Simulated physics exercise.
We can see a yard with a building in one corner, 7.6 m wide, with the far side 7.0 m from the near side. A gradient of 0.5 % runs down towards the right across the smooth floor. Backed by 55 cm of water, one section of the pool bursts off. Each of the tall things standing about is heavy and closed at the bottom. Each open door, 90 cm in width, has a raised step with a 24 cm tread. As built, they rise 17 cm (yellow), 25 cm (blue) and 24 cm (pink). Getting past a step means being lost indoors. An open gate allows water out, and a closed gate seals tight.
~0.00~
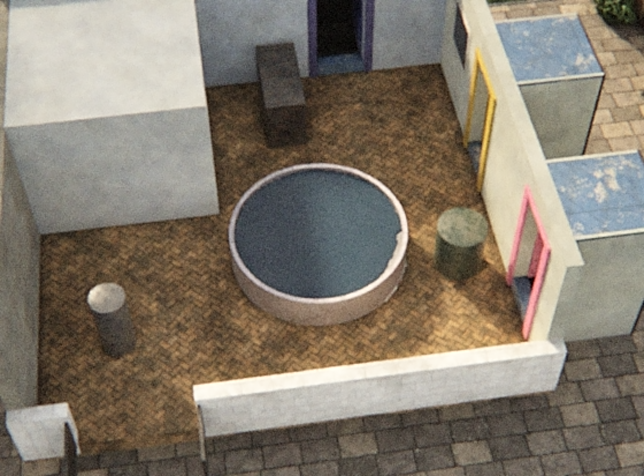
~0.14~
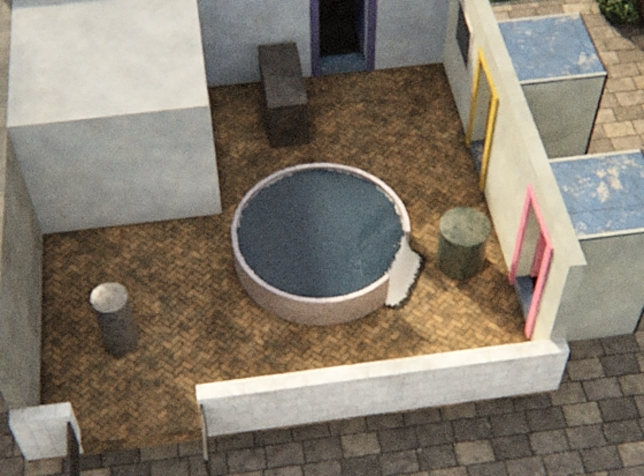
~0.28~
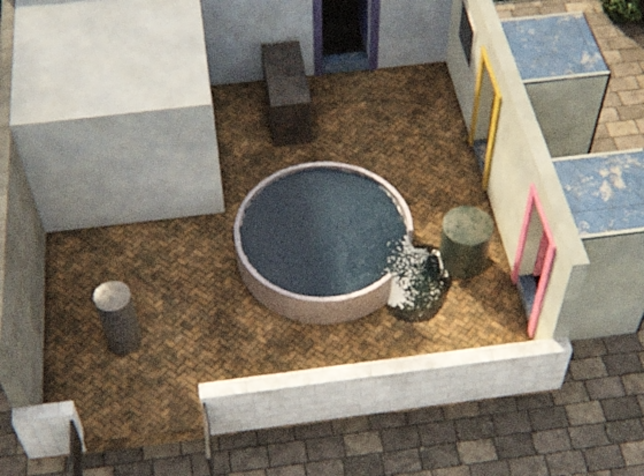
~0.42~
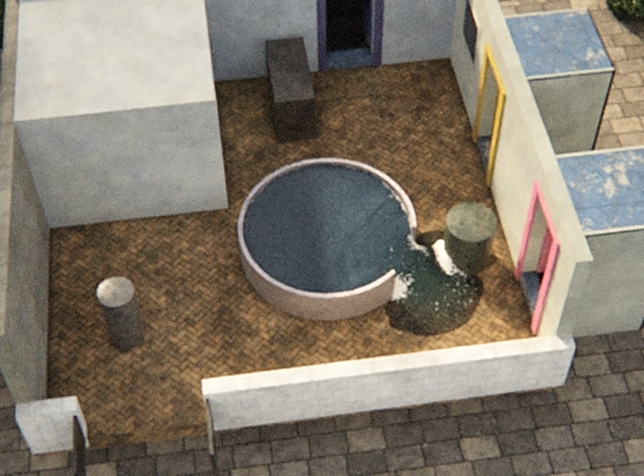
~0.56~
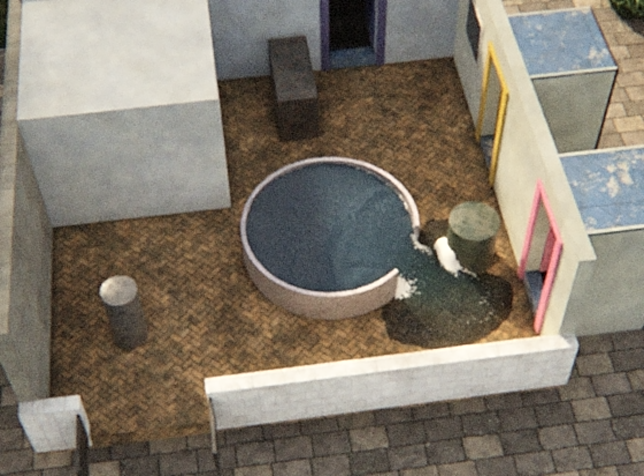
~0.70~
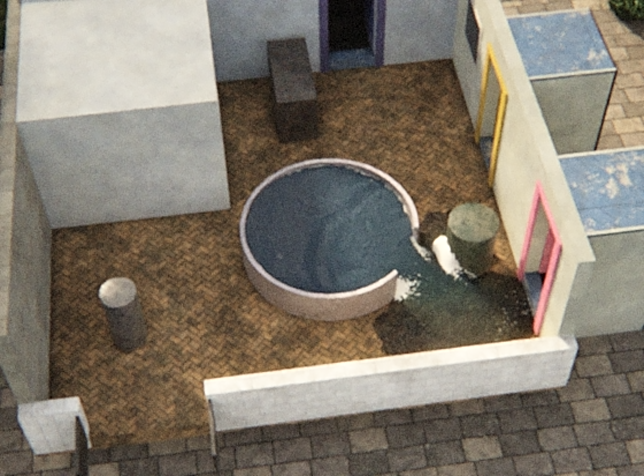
Water bursts through the right side of a round, pale-rimmed pool in a walled yard of brown herringbone brick, seen from high above. A pale block building stands at upper left, a dark box behind the pool, grey and greenish cylinders either side, and yellow and pink doorways along the right wall. Foaming past a broken wall piece, the water spreads rightward to the pink doorway as the view shifts slightly.
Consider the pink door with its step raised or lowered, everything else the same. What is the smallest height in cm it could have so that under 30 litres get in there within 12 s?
27 cm.
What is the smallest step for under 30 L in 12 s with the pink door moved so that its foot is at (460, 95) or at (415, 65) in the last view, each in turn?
First place around 7.0 cm, second around 10.0 cm.
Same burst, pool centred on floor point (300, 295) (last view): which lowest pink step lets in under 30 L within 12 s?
About 27 cm.
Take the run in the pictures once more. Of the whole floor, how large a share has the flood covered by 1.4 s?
Wet share: Around 15 %.
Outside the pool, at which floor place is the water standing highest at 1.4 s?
Around (547, 366).
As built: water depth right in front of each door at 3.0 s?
Depths, in cm - yellow: 5, blue: 0, pink: 31.
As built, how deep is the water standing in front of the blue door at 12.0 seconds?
Lab note: Depth approx. 9.5 cm.
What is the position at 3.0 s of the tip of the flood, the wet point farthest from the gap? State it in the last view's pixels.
Pixel close to (463, 96).
After 1.4 s water covers 15 % of the floor, deepest (52 cm) near (547, 366); 25 cm at the pink door, 0 litres in over its 24 cm step.
After 3.0 s water covers 35 % of the floor, deepest (36 cm) near (532, 357); 31 cm at the pink door, 30 litres in over its 24 cm step.
After 12.0 s water covers 95 % of the floor, deepest (14 cm) near (524, 369); 12 cm at the pink door, 57 litres in over its 24 cm step.
At the pink door as built, the water arrived by 0.7 s and peaked near 33 cm at 2.4 s.
With a step of 23.5 cm, 65 litres would have come in within the 12 s; with 32 cm, 6 litres. So under 30 litres takes about 27 cm.
